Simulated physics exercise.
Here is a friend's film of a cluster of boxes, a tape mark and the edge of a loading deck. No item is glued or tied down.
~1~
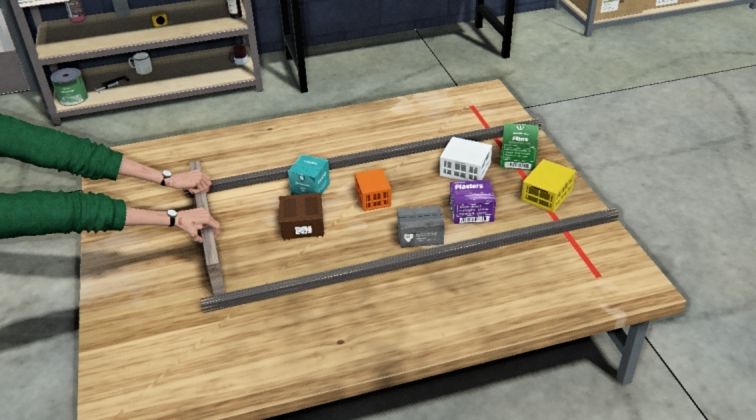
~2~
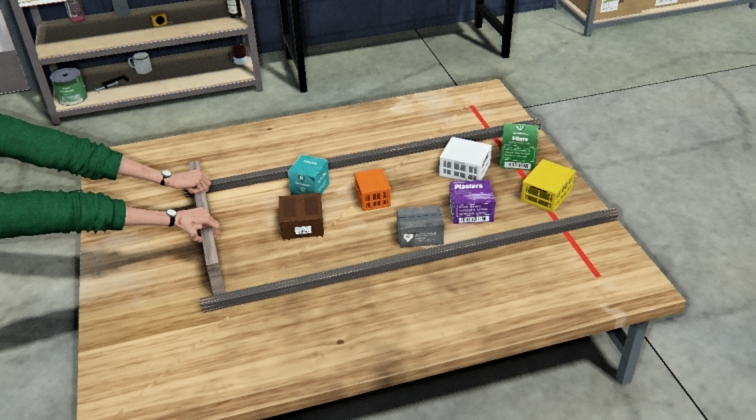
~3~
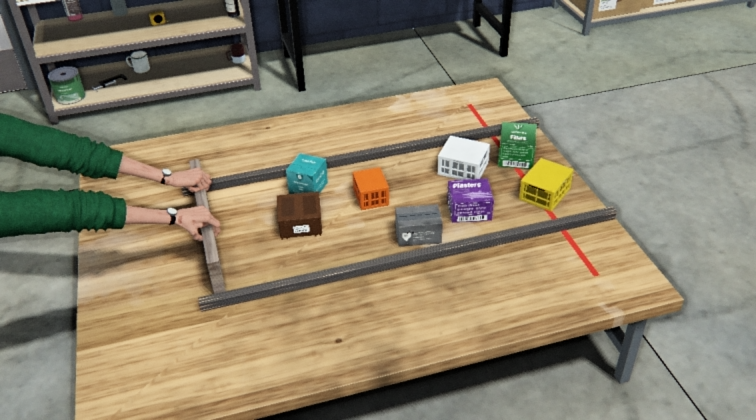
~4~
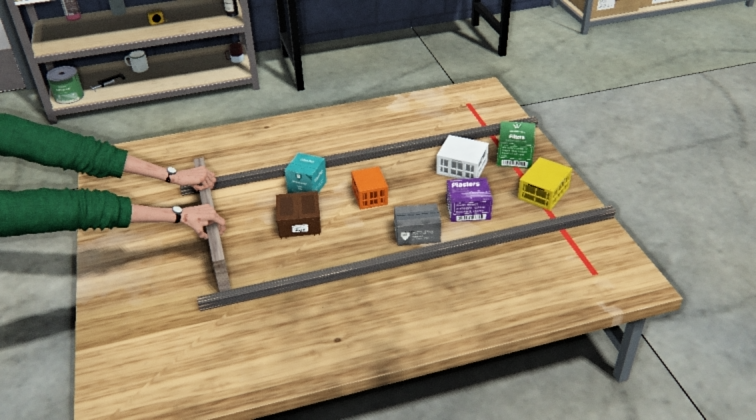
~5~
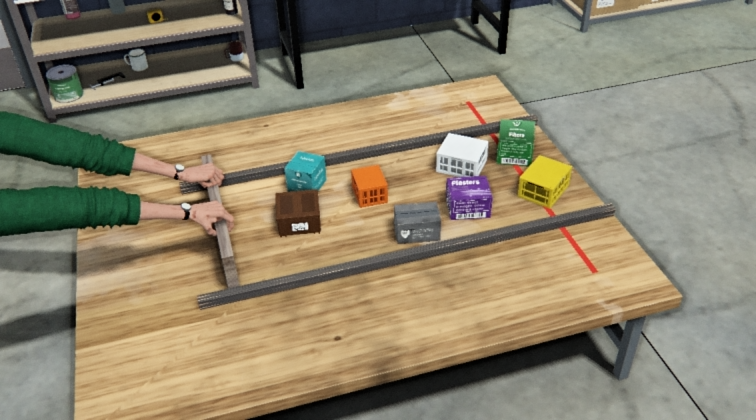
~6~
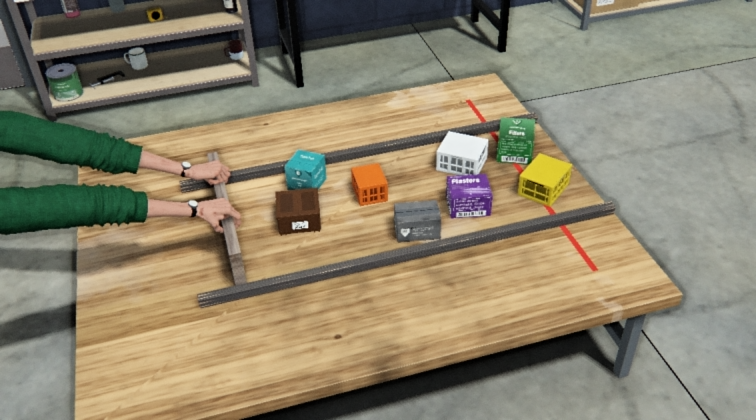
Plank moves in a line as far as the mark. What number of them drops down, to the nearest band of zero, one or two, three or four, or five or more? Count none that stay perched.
Nearest band: Three or four.
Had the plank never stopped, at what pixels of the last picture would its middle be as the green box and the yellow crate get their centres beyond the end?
Middle approx. at (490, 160), then approx. at (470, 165).
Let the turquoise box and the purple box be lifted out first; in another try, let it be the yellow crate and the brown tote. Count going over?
First 2, then 1.
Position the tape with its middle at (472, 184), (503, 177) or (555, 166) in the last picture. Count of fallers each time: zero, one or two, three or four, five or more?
Not one; either one or two; 5 or more.
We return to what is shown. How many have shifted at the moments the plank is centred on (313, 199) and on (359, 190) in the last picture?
One spot: 2. Other spot: 3.
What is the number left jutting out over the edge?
Tally: 1.
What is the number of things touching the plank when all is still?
The count in contact is 4.
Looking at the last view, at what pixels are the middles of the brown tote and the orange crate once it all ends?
The brown tote at (547, 168), the orange crate at (530, 147).
Soon after, none off yet; yellow crate at rest near (545, 180); green box at rest near (516, 141); white crate at rest near (462, 155).
After that, none off yet; yellow crate at rest near (545, 180); green box moving near (518, 141); white crate displaced a little near (474, 150).
And then, none off yet; yellow crate displaced about its own width near (584, 171); green box displaced a little near (540, 140); white crate displaced about its own width near (501, 137).
In the end, the number that fall off is three or four; gone, purple box, green box and yellow crate.
